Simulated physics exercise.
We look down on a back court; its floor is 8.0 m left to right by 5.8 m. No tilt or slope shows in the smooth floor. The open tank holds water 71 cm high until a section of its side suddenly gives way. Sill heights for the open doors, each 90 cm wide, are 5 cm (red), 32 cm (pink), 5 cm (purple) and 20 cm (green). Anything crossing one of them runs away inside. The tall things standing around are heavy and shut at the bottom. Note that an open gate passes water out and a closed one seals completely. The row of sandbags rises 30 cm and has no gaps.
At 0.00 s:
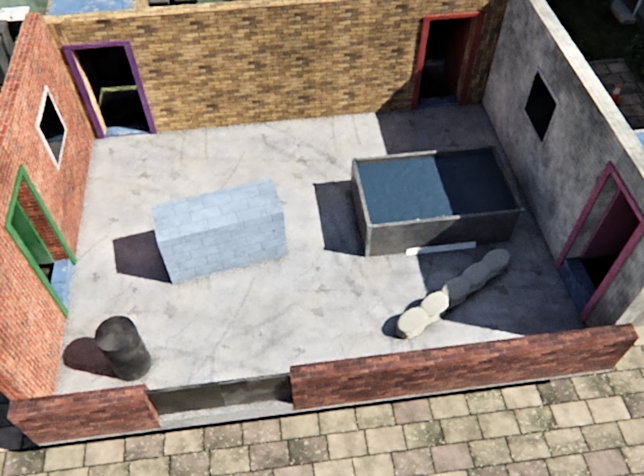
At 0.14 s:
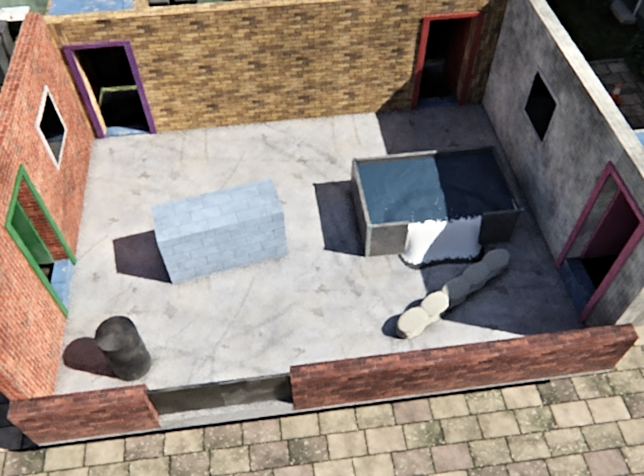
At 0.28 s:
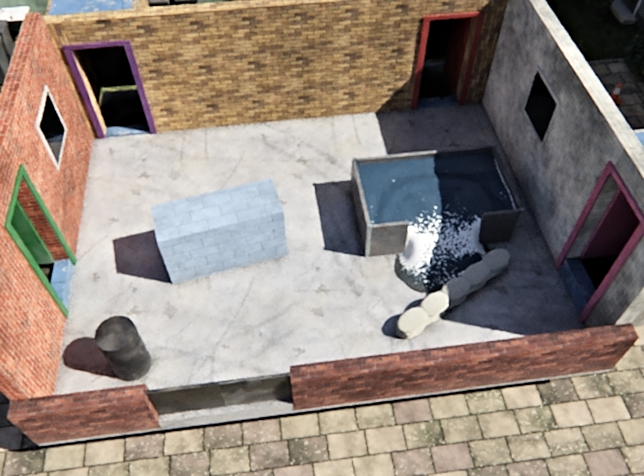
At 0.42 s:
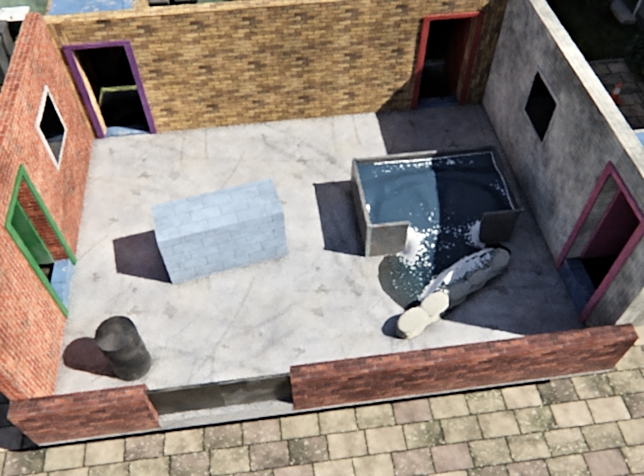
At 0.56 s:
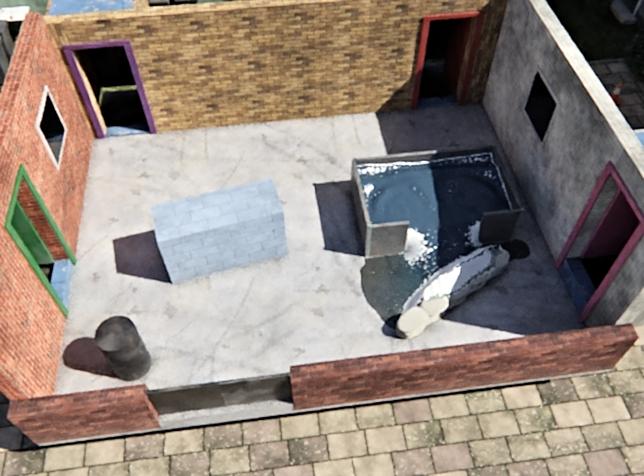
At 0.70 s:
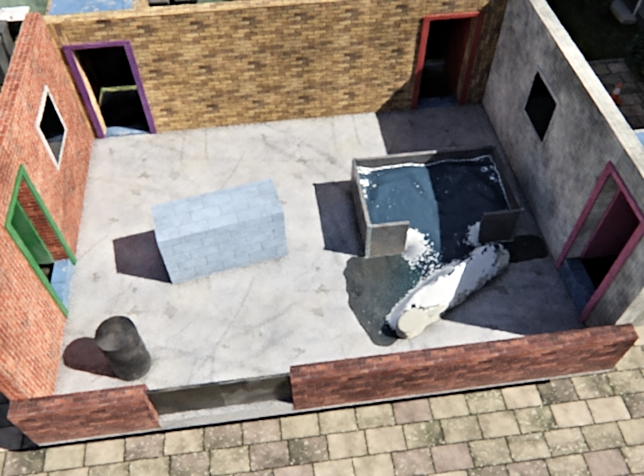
The video shows a walled court from above, where water pours through a gap in the front of an open tank, foams against a low row of sandbags, and spreads across the floor toward the left as the tank's level lowers.
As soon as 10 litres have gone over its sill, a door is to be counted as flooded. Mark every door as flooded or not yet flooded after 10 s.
After that time, red door: Not yet flooded; pink door: Not yet flooded; purple door: Flooded; green door: Not yet flooded.
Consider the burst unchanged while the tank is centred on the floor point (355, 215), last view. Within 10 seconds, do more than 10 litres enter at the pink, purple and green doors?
Against that limit: Pink under, purple above, green below.
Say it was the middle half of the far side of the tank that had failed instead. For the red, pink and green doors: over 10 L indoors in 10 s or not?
So red ends up past the limit, pink short of it, green short of it.
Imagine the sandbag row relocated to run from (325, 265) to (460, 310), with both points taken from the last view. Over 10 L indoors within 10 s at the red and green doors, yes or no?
Well, the red one ends up more than allowed and the green one ends up within bounds.
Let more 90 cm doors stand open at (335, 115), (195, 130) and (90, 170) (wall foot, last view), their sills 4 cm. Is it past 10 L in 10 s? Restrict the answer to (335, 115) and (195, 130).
First door short of the limit, second door beyond the limit.
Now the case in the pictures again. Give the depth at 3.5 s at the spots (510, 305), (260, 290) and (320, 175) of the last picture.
About 7, 3 and 0 cm respectively.
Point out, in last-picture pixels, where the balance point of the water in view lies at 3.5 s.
The water's centre is around (363, 275).
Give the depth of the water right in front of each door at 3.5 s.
Depths in cm: Red 0, pink 10, purple 0, green 15.
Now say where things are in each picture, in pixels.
In the first frame, still water, 71 cm deep, in the open tank at (434, 187).
In the second frame, water pours out at (441, 236) and has run 0.7 m, to (480, 253); typically 10 cm deep outside, 71 cm at the open tank's back.
In the third frame, the front is at (421, 287), 0.9 m from the gap at (441, 238); 0.9 m2 of floor is under water; 69 cm left at the back of the open tank.
In the fourth frame, the front is at (416, 311), 1.4 m from the gap at (441, 239); 1.5 m2 of floor is under water; 61 cm left at the back of the open tank.
In the fifth frame, the front is at (396, 323), 1.7 m from the gap at (441, 238); 2.1 m2 of floor is under water; 61 cm left at the back of the open tank.
In the sixth frame, water pours out at (441, 238) and has run 2.1 m, to (380, 339); typically 12 cm deep outside, 58 cm at the open tank's back.
After 1.4 s water covers 25 % of the floor and is deepest (51 cm) near (468, 272); red door not reached, pink door not reached, purple door not reached, green door not reached.
After 2.2 s water covers 40 % of the floor and is deepest (37 cm) near (468, 272); red door not reached, pink door 9 cm at the sill, 0 L in, purple door not reached, green door not reached.
After 3.5 s water covers 45 % of the floor and is deepest (26 cm) near (468, 272); red door not reached, pink door 10 cm at the sill, 0 L in, purple door not reached, green door 15 cm at the sill, 0 L in.
After 6.0 s water covers 65 % of the floor and is deepest (18 cm) near (143, 395); red door 4 cm at the sill, 0 L in, pink door 6 cm at the sill, 0 L in, purple door 12 cm at the sill, 16 L in, green door 13 cm at the sill, 1 L in.
After 10.0 s water covers 85 % of the floor and is deepest (12 cm) near (52, 418); red door 4 cm at the sill, 0 L in, pink door 6 cm at the sill, 0 L in, purple door 12 cm at the sill, 113 L in, green door 8 cm at the sill, 1 L in.
